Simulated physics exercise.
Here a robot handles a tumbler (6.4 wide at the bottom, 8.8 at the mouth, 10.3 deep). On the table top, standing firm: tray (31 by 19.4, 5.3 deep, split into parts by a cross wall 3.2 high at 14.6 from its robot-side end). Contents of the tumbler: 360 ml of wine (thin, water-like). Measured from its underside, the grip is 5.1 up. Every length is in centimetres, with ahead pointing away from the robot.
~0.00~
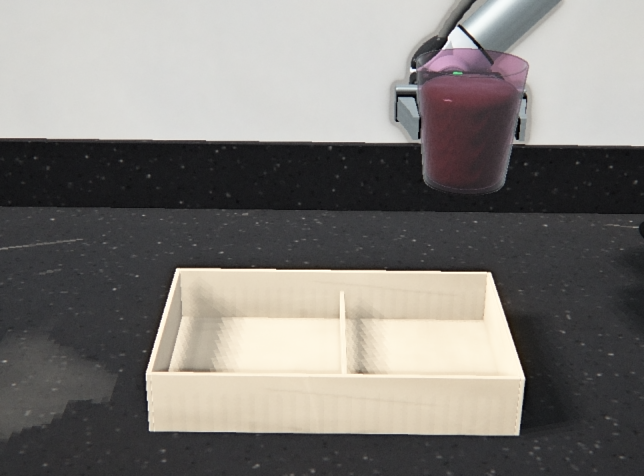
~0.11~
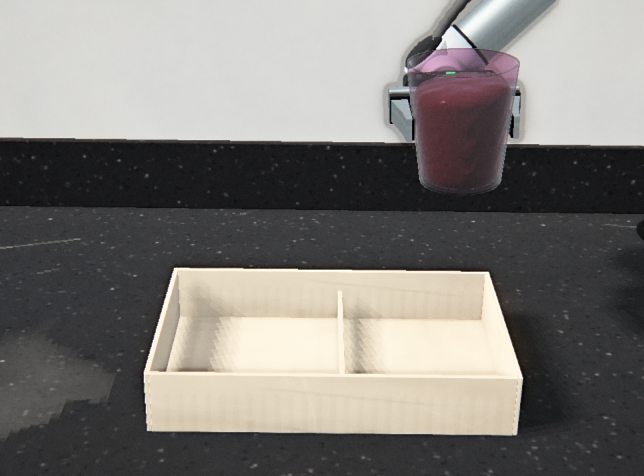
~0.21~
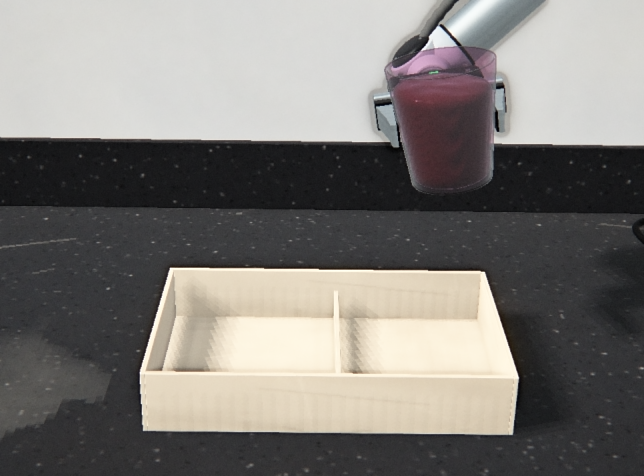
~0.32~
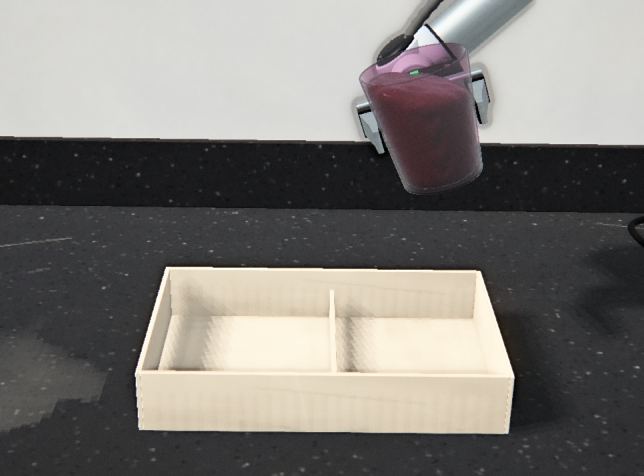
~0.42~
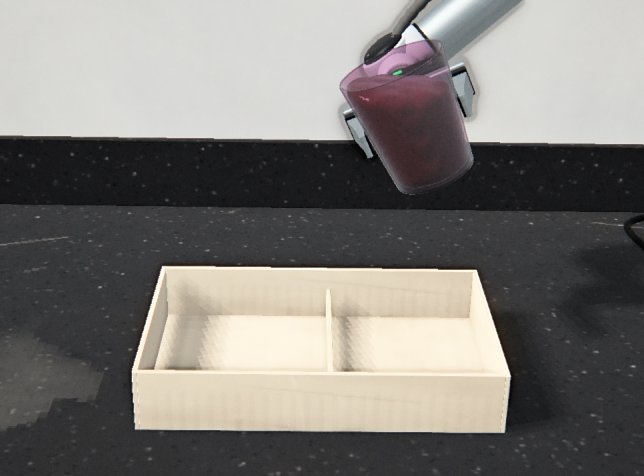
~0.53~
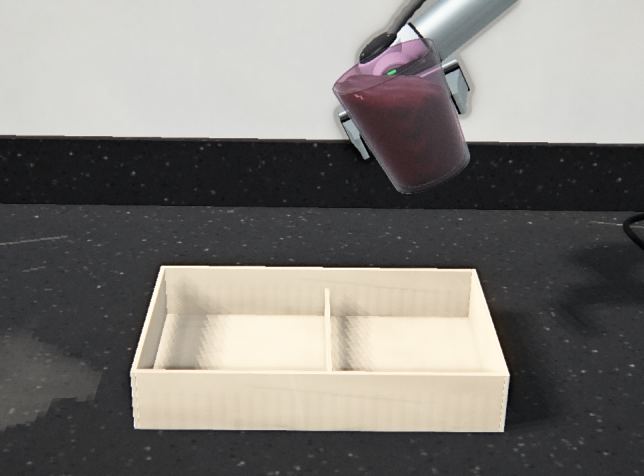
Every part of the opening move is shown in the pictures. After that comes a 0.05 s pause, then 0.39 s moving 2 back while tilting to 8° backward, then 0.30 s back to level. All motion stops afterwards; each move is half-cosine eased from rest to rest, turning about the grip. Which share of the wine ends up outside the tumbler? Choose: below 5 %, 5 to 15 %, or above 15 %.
Below 5 %.
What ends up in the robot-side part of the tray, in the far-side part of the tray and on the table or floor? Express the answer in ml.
I'd estimate close to 0, 0 and 0 ml respectively.
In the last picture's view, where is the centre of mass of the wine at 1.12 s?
Approximate centre pixel: (431, 126).
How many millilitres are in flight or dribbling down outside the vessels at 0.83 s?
I'd guess about 0 ml.
After 0.83 s, tilted 3° forward, liquid up to 28 above the table; 360 ml in the tumbler.
After 1.12 s, tilted 4° backward, liquid up to 28 above the table; 360 ml in the tumbler.
After 1.47 s, level, liquid up to 28 above the table; 360 ml in the tumbler.
After 2.27 s, level, liquid up to 28 above the table; 360 ml in the tumbler.
At rest, 360 ml in the tumbler. That is 1 % outside the tumbler.
